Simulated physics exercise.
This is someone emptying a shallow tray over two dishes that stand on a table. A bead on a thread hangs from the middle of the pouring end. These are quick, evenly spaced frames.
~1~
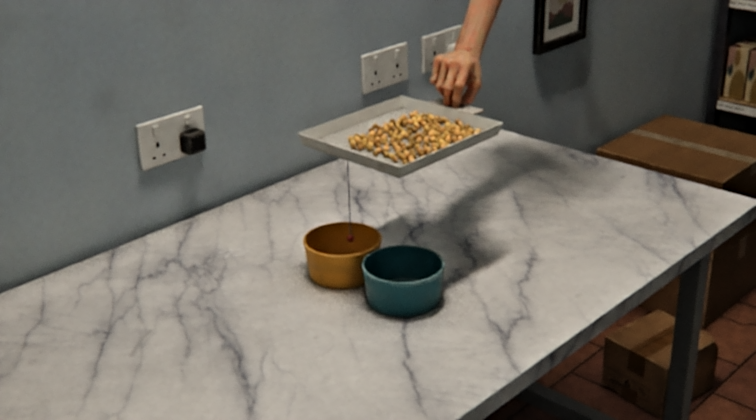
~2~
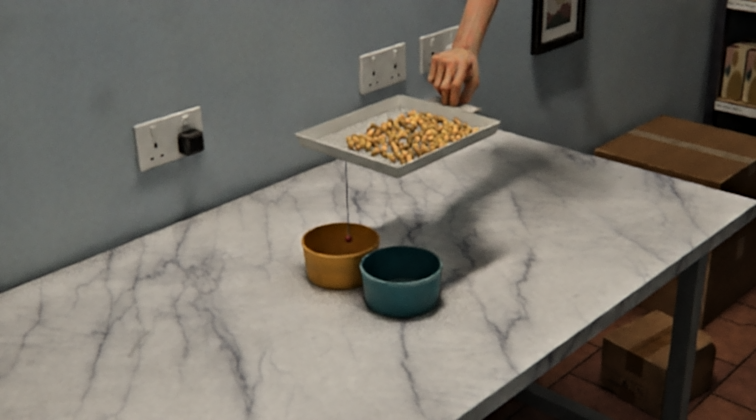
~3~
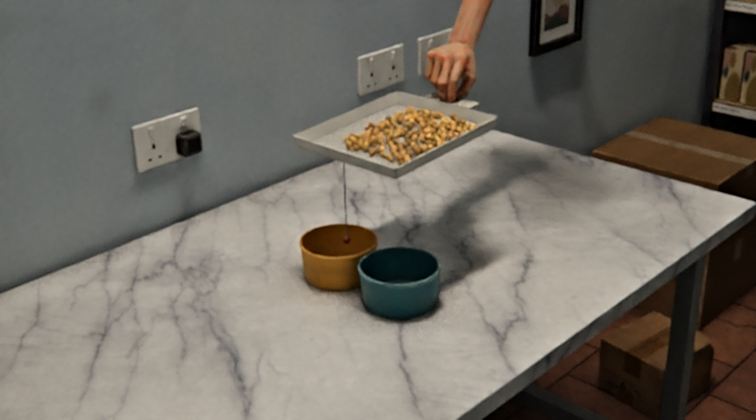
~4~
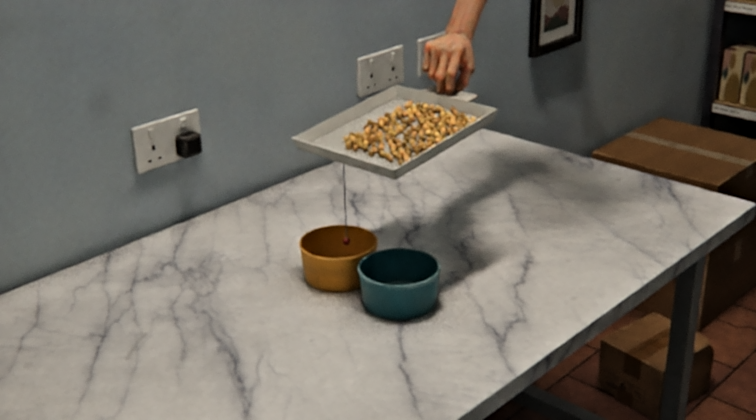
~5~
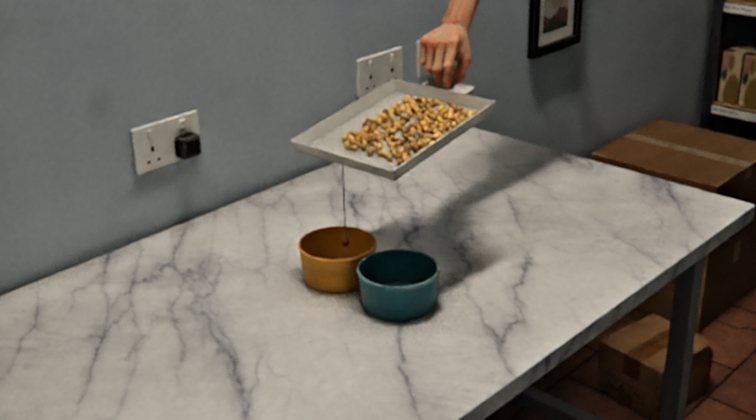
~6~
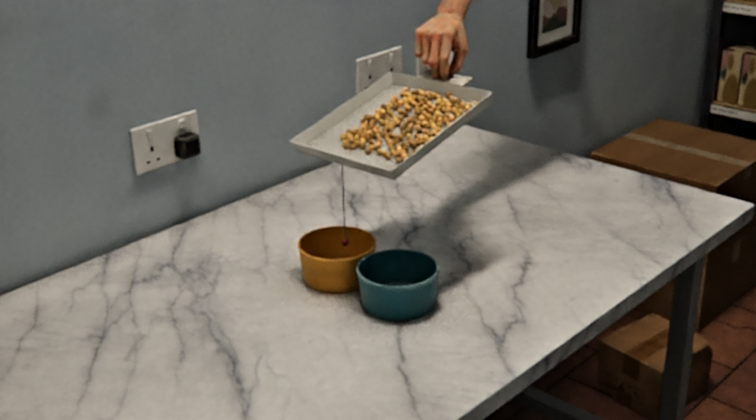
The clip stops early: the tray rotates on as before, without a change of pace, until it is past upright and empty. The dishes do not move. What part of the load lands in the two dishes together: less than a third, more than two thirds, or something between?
Caught overall: Less than a third.
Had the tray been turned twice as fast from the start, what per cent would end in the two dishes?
Some 10 per cent.
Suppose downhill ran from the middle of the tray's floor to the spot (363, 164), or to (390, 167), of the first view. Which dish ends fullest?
First the dish on the right, then the right dish.
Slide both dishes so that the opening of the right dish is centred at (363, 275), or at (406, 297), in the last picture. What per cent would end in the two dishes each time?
First some 80, then 40 per cent.
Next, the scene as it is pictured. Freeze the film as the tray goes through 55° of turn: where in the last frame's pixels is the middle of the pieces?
Roughly at (347, 144).
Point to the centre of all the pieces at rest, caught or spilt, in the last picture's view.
Roughly at (282, 301).
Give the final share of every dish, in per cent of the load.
The left dish has 10 per cent, the right dish has 0.
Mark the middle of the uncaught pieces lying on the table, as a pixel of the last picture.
Around (280, 302).
Just after the last frame, tray tipped steeply; almost all on the tray; just a few in the air.
A moment on, tray tipped right over; almost all on the tray; just a few in the left dish; about a tenth outside both; just a few in the air.
Further on, tray tipped past a quarter turn; about a tenth in the left dish; almost all outside both.
When it is over, tray tipped past a quarter turn; not one in the right dish; about a tenth in the left dish; almost all outside both.
